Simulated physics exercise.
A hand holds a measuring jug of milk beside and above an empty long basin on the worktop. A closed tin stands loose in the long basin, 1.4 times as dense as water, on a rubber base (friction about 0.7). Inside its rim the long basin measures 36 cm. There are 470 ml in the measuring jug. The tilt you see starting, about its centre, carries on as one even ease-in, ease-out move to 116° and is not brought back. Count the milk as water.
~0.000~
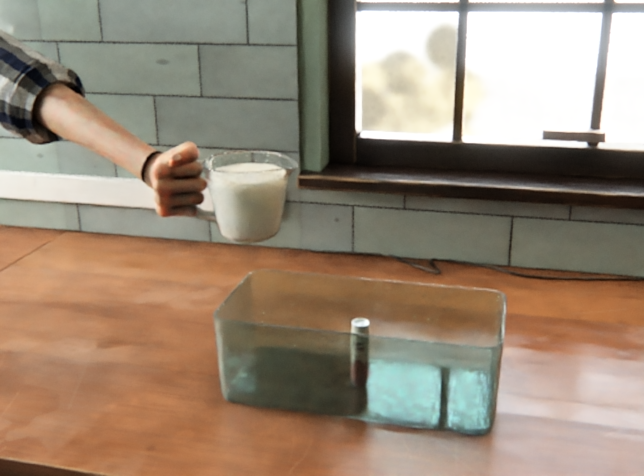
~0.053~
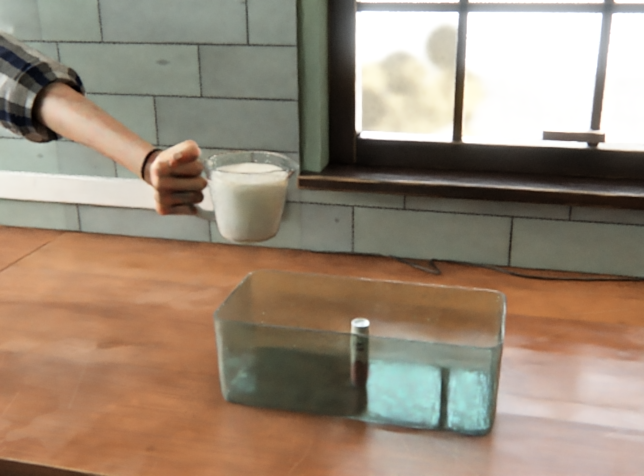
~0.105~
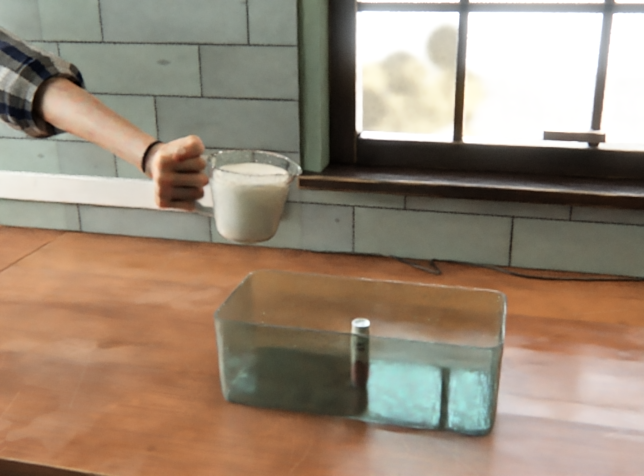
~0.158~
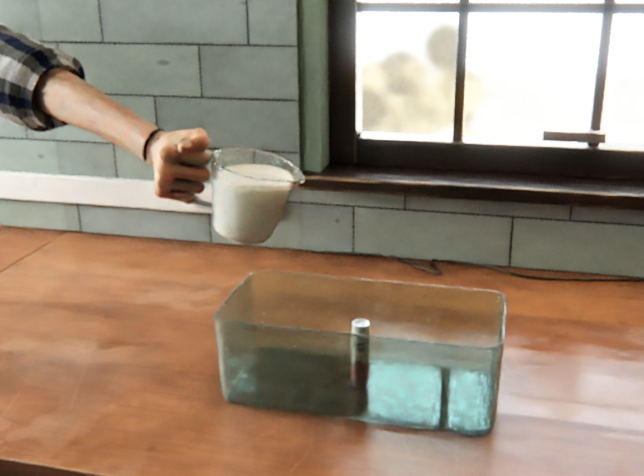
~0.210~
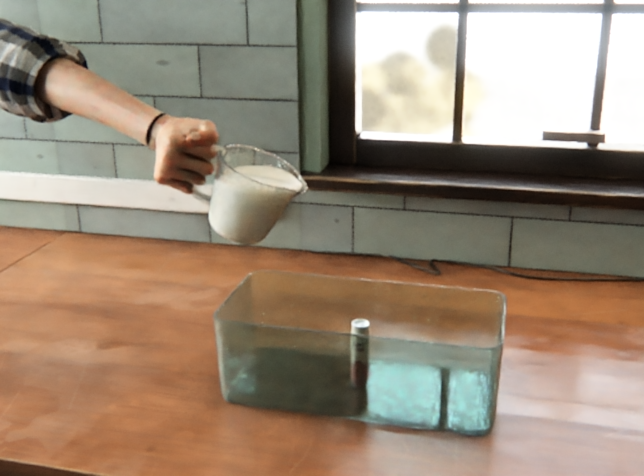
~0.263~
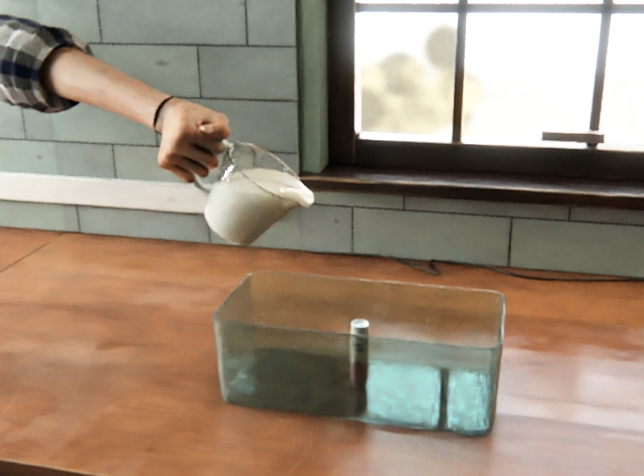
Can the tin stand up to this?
The tin falls.
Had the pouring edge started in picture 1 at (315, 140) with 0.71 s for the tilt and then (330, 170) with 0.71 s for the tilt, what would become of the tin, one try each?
First it falls; then it goes over.
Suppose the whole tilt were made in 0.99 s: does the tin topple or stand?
The tin topples.
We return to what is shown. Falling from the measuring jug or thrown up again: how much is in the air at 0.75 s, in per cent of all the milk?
Some 4 per cent.
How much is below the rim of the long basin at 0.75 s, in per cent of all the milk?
Some 94 per cent.
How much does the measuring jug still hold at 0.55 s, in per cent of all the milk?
About 32 per cent.
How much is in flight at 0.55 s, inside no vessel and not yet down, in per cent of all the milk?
Near 30 in a hundred.
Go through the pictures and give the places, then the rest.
It leans 0°; its right rim is at (297, 166); the milk meets the walls at (213, 169) and (288, 174); the long basin's rim runs from (233, 293) to (504, 320); the tin's top is at (360, 325), in the first picture.
It leans 2°; its right rim is at (298, 168); the milk meets the walls at (213, 169) and (288, 175), in the second picture.
It leans 6°; its right rim is at (301, 172); the milk meets the walls at (216, 168) and (291, 177), in the third picture.
It leans 14°; its right rim is at (304, 180); the milk meets the walls at (219, 169) and (295, 180), in the fourth picture.
It leans 23°; its right rim is at (307, 190); the milk meets the walls at (222, 173) and (302, 183), in the fifth picture.
It leans 35°; its right rim is at (308, 203); the milk meets the walls at (220, 180) and (305, 194); 3 per cent is over the edge, in the sixth picture.
Then, 0.55 s in, the tilt is 102° and 32 per cent is still to pour; the tin stands where it began.
Then, 0.75 s in, the tilt is 116° and 1 per cent is still to pour; the tin leans 29°.
Then, 0.97 s in, the tilt is 116° and 0 per cent is still to pour; the tin lies on its side.
Then, 1.21 s in, the tilt is 116° and 0 per cent is still to pour; the tin lies on its side.
Finally, the tin lies on its side.
